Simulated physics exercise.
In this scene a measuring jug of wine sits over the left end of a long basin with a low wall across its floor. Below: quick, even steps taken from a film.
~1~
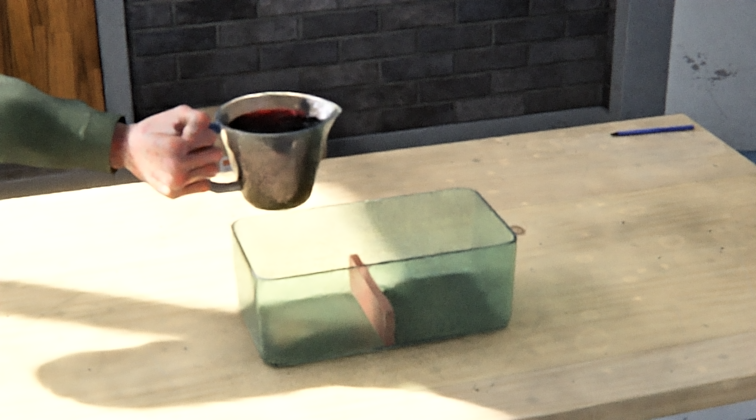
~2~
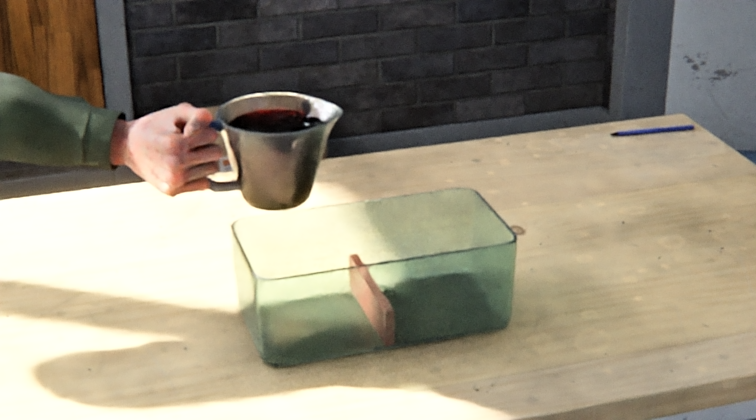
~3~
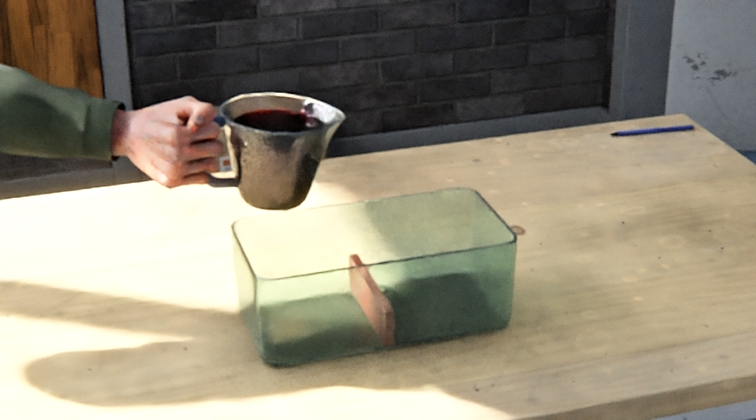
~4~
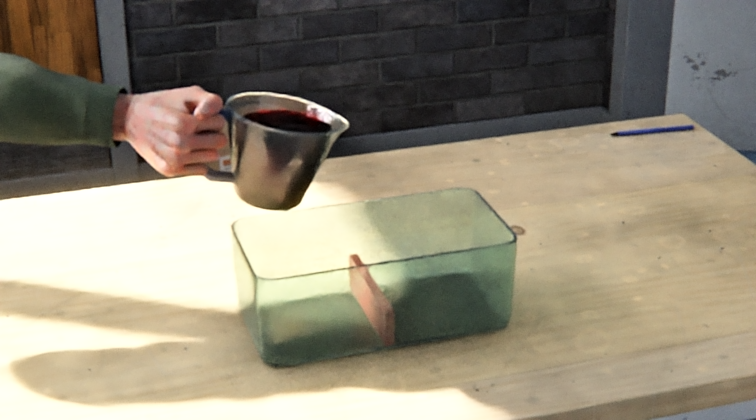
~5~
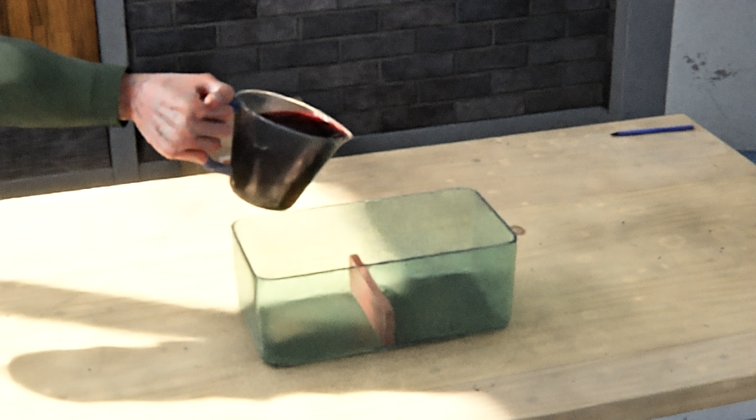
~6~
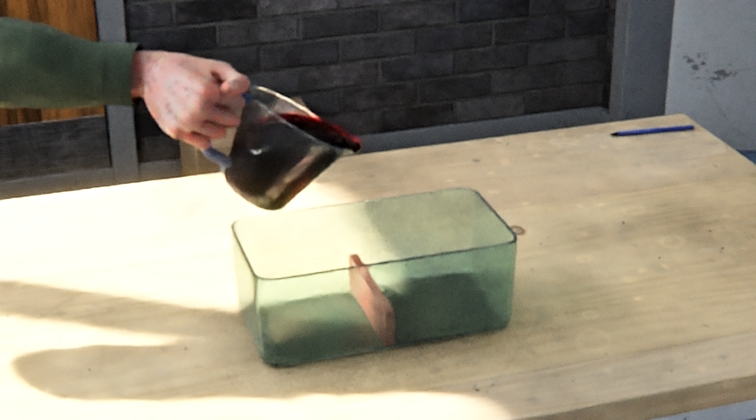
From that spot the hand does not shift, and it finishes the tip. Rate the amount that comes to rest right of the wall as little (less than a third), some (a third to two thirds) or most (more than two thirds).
Some.
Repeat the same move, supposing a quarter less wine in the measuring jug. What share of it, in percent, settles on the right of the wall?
About 40 in a hundred.
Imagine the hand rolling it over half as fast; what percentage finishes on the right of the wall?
Something like 80 in a hundred.
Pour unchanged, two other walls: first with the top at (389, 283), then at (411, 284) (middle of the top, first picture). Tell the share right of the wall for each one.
Roughly 35 % and then 15 %.
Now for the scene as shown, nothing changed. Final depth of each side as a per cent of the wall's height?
The left reaches some 30 %, the right about 30 %.
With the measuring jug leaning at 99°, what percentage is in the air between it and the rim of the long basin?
About 20 %.
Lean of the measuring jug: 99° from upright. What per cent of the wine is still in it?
30 per cent, roughly.
A moment on, the tilt is 99° and 29 per cent is still to pour, 9 is left of the wall and 43 right of it.
Next, the tilt is 115° and 0 per cent is still to pour, 45 is left of the wall and 52 right of it.
Then the tilt is 115° and 0 per cent is still to pour, 46 is left of the wall and 52 right of it.
Later the tilt is 115° and 0 per cent is still to pour, 46 is left of the wall and 52 right of it.
Finally, 46 per cent lies left of the wall, 52 right of it and 2 outside.
